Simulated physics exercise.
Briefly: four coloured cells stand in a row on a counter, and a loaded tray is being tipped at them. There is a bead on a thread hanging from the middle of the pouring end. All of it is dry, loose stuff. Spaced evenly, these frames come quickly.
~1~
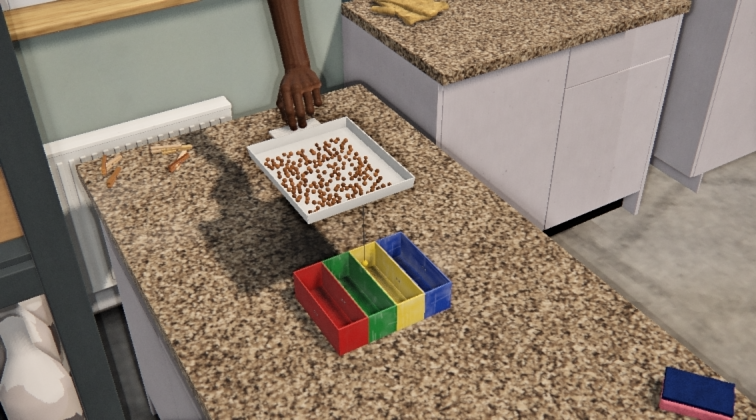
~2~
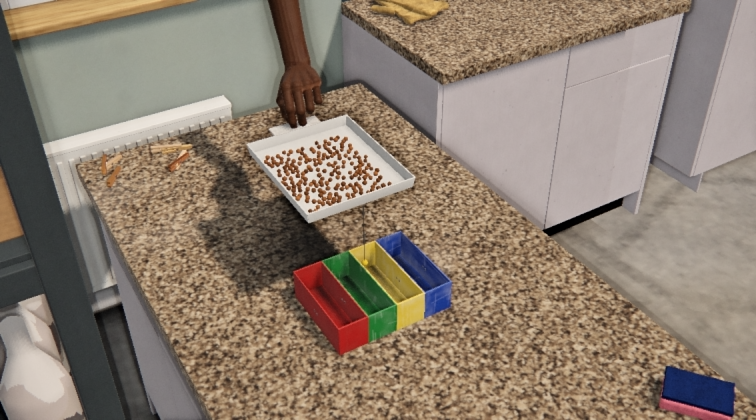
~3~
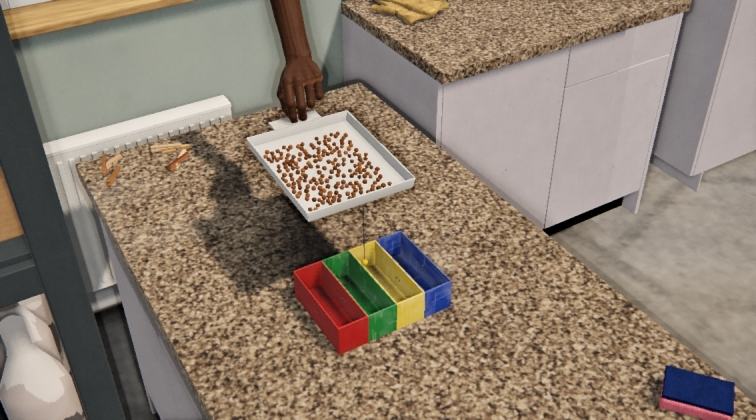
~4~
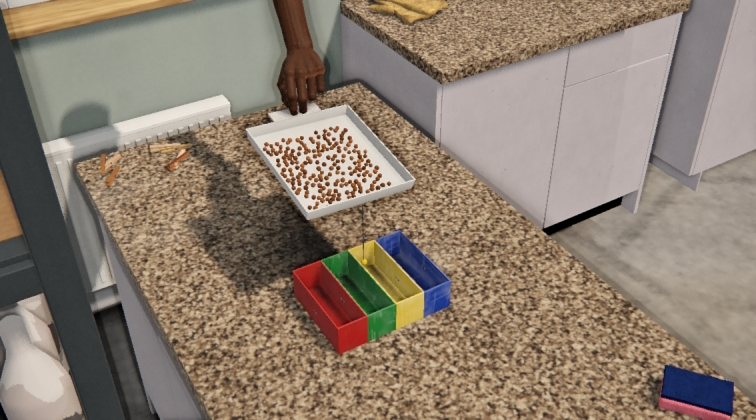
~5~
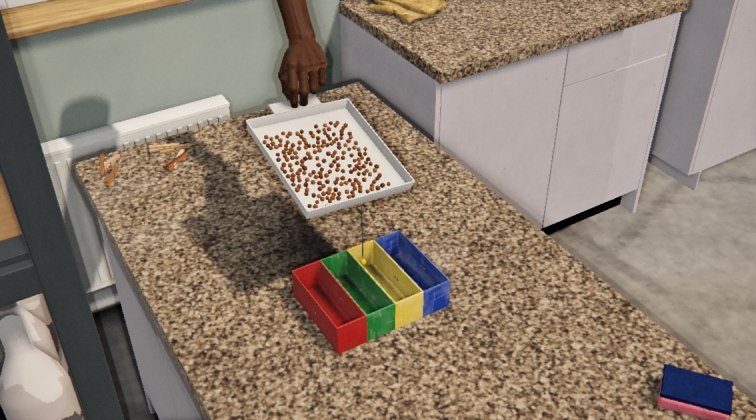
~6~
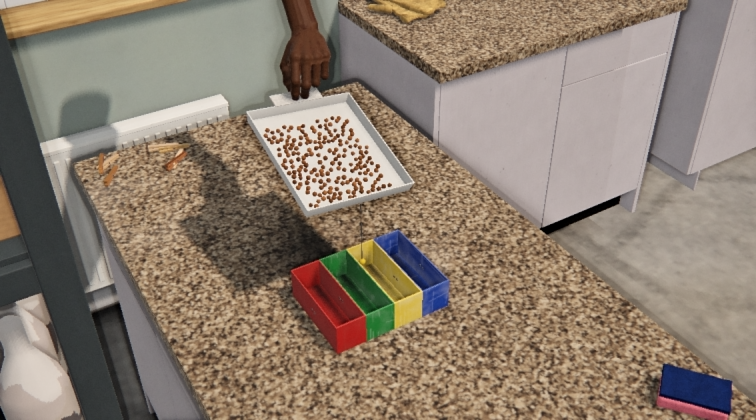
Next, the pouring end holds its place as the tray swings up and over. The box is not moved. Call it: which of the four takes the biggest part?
The blue compartment.
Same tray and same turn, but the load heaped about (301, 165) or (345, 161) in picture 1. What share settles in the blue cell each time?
Close to 50 %, followed by close to 70 %.
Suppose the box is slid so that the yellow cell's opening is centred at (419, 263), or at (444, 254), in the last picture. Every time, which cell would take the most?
In turn: The yellow one; that green cell.
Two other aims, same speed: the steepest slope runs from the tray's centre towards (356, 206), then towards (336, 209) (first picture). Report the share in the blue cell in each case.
In turn some 10 and 0 per cent.
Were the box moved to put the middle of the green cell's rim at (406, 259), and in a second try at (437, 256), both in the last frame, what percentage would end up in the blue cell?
In turn 0 and 0 in a hundred.
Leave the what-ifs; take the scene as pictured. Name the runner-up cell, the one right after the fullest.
Rank 2: The yellow one.
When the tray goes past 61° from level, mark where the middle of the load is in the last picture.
Mark it at roughly (371, 179) in the final frame.
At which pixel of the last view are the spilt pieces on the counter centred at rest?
Approximately (463, 280).
Soon, tray tipped steeply; nearly all on the tray; a stray few falling or outside the box.
A while on, tray tipped past a quarter turn; most on the tray; a small part in the blue cell; about a quarter falling or outside the box.
Towards the end, tray tipped past a quarter turn; about two thirds in the blue cell; about a quarter in the yellow cell; a small part in the green cell; a small part falling or outside the box.
Finally, tray tipped past a quarter turn; about two thirds in the blue cell; about a quarter in the yellow cell; a small part in the green cell; none in the red cell; a small part outside the box.
